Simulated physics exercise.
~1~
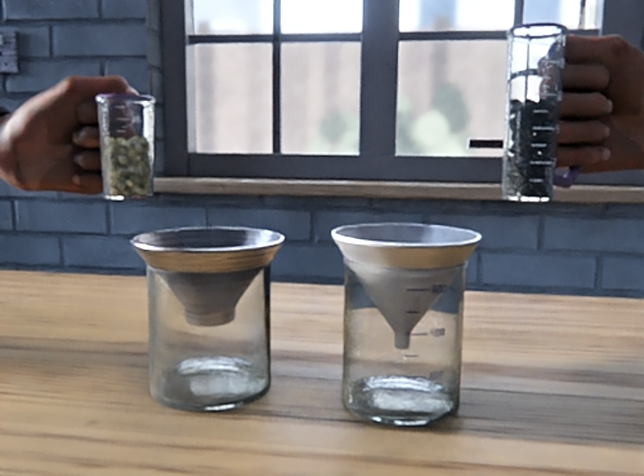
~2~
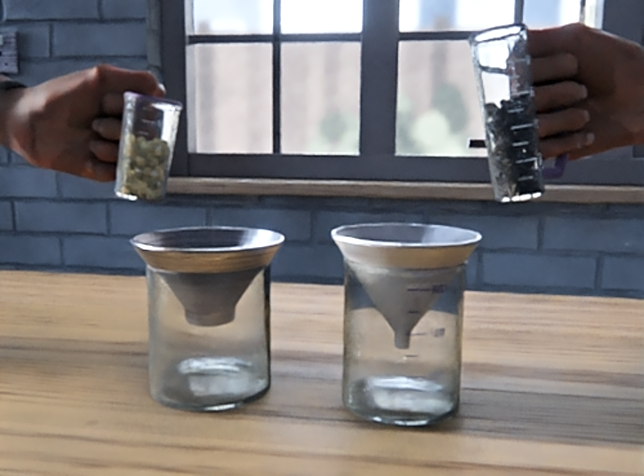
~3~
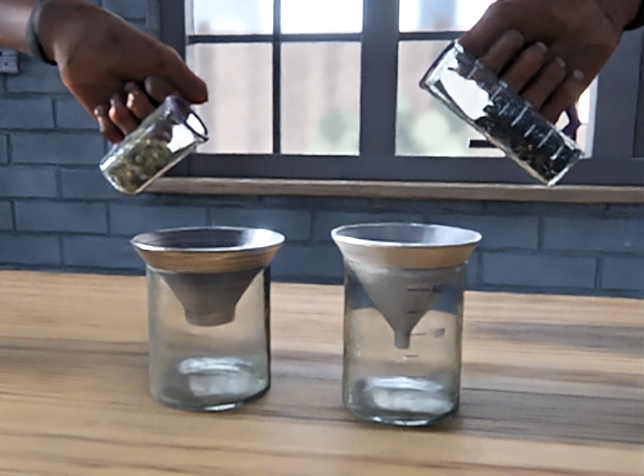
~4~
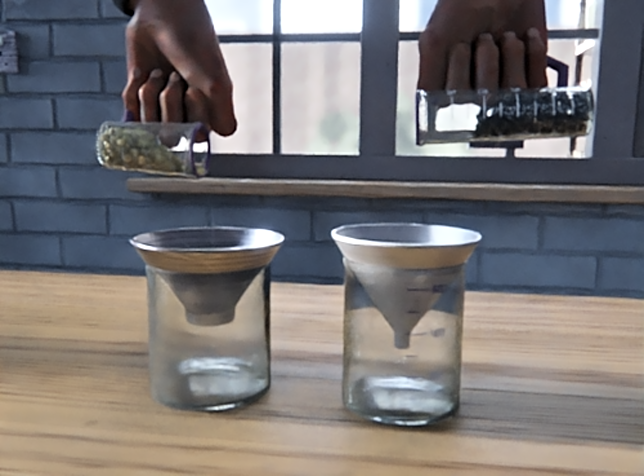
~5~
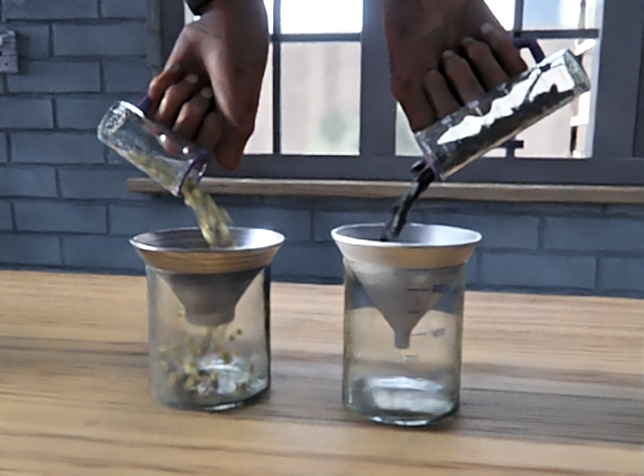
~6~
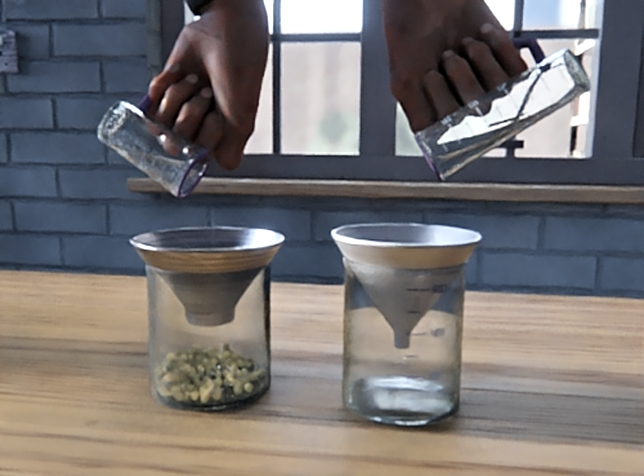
Two hands tipping small glasses over funnels, pale bits filling the left jar while dark pieces clog the right funnel.
